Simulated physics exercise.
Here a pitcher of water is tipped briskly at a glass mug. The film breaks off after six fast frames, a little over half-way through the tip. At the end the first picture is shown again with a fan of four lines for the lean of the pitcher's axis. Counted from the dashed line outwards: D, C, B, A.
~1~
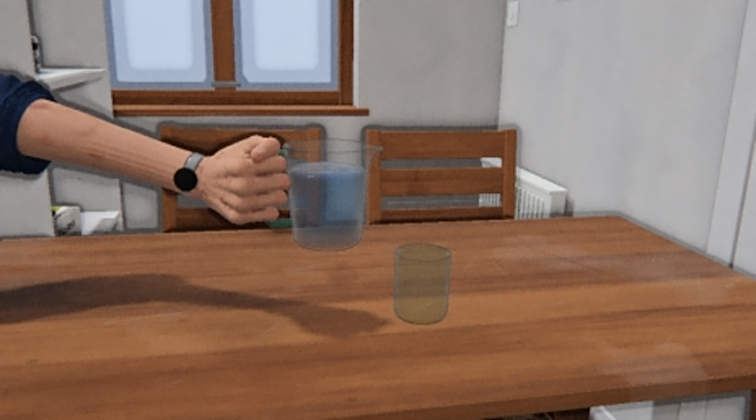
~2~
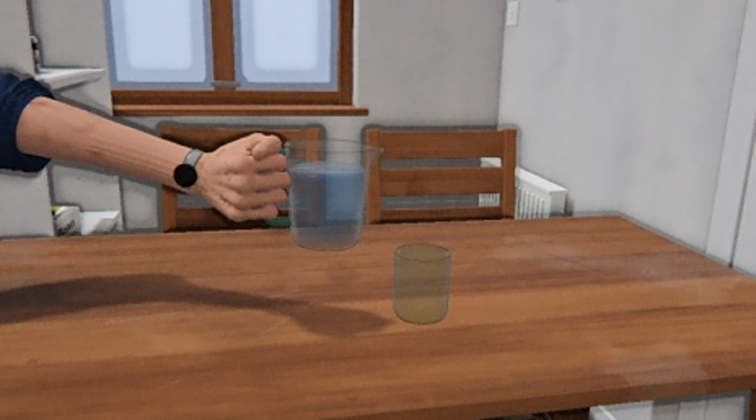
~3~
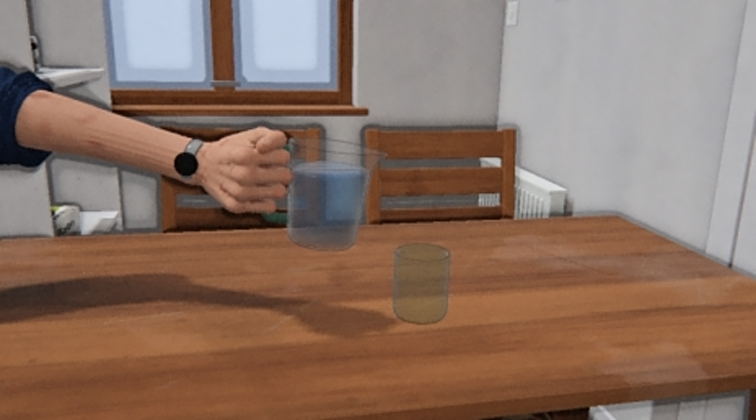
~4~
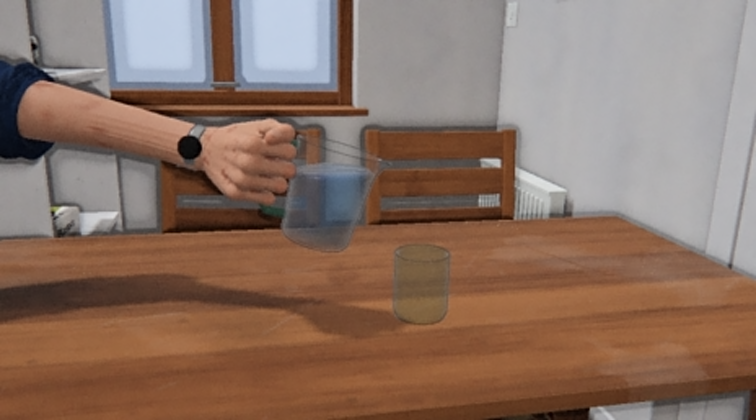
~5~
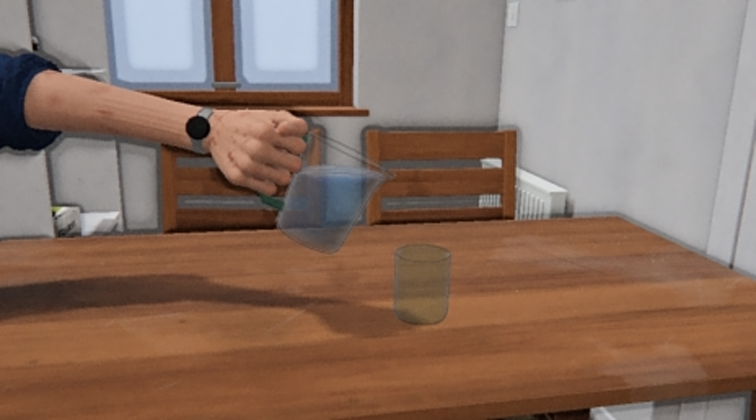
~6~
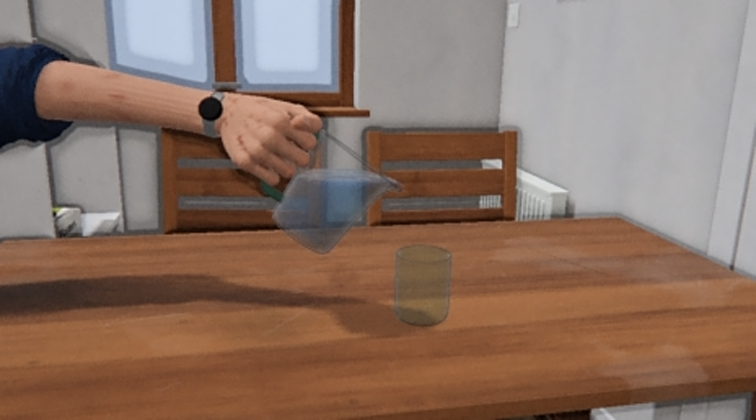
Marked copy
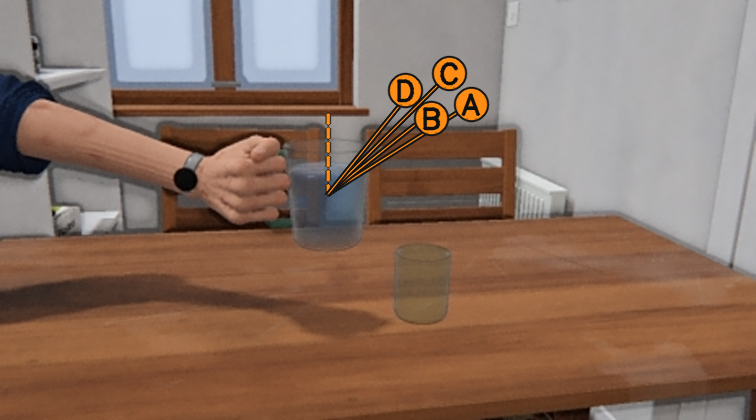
An arm in a dark blue sleeve, wearing a dark-faced watch, reaches in from the left over a brown wooden table, seen from across it in a pale-walled room. Its hand grips a clear pitcher of bluish water, left of a yellowish glass, with wooden chairs and a window behind. The hand tilts the pitcher rightward, slowly then faster, until water reaches its lip, while the camera stays still.
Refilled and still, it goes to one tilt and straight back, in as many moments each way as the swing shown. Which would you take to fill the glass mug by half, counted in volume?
It is B.
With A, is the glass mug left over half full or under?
Over.
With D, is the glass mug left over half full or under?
Under.
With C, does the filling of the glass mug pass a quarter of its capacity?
Yes, clearly.
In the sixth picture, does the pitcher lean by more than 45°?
No, it does not.
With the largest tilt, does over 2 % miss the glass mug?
No.
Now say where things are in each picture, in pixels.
The first frame shows upright, lip at (381, 147); rim of the glass mug round (423, 252); nothing has left yet.
The second frame shows upright, lip at (382, 149); nothing has left yet.
The third frame shows tipped about 7°, lip at (385, 154); nothing has left yet.
The fourth frame shows tipped about 16°, lip at (390, 163); nothing has left yet.
The fifth frame shows tipped about 26°, lip at (394, 175); nothing has left yet.
The sixth frame shows tipped about 36°, lip at (397, 188); water is over the lip, down to (397, 188).
On the marked copy, A at (456, 113); B at (414, 125); C at (437, 85); D at (398, 107).
If A is chosen, the glass mug ends with about 72 % of what it can hold.
If B is chosen, the glass mug ends with about 51 % of what it can hold.
If C is chosen, the glass mug ends with about 33 % of what it can hold.
If D is chosen, the glass mug ends with about 19 % of what it can hold.
